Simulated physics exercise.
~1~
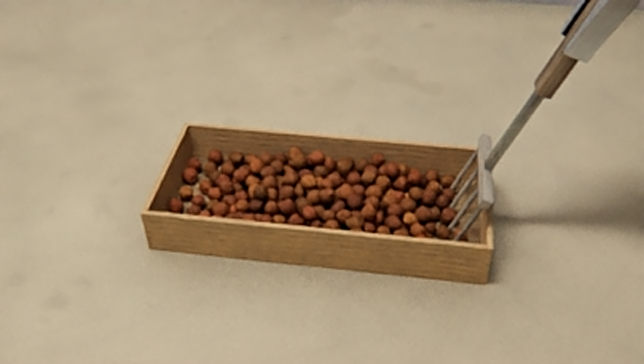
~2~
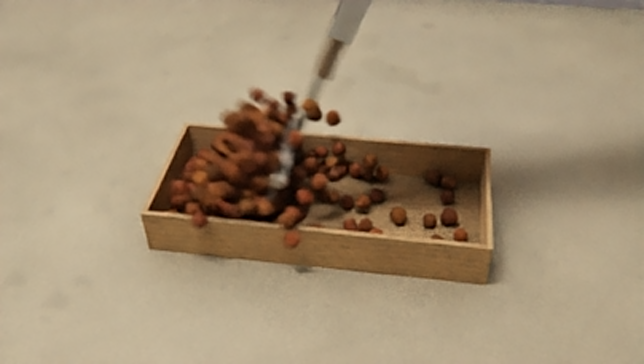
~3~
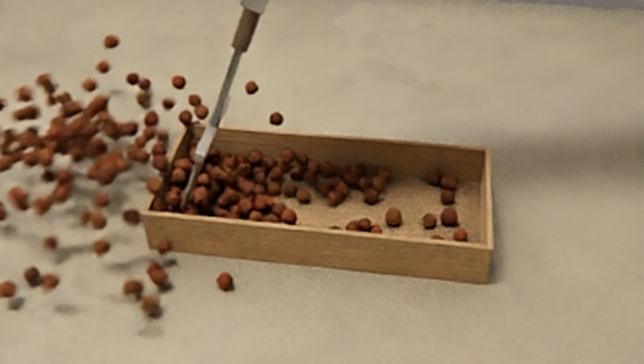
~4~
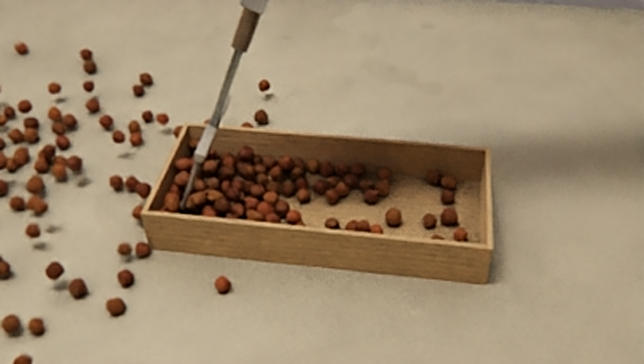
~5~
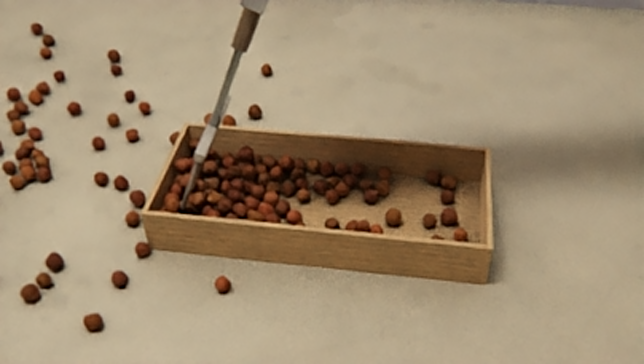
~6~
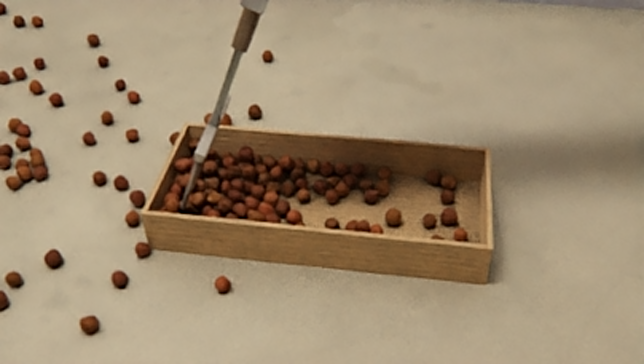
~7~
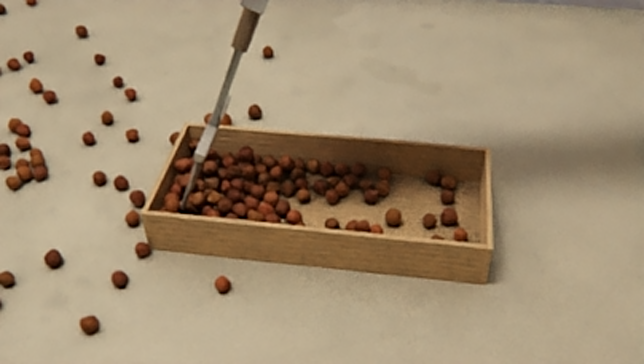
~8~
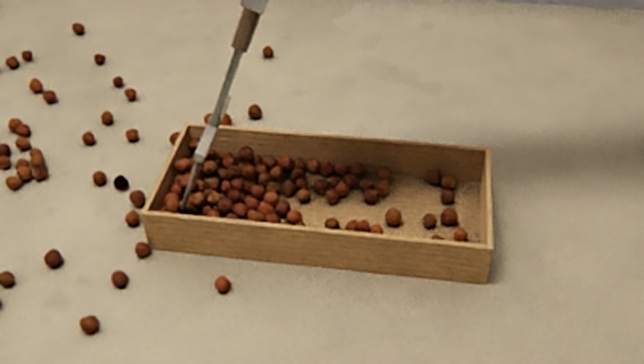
Hazelnuts went flying out of a shallow wooden trough when a fork on a mechanical arm swept quickly through them to the left, scattering many across the tabletop, while the rest stayed heaped at the left end around the now still fork.
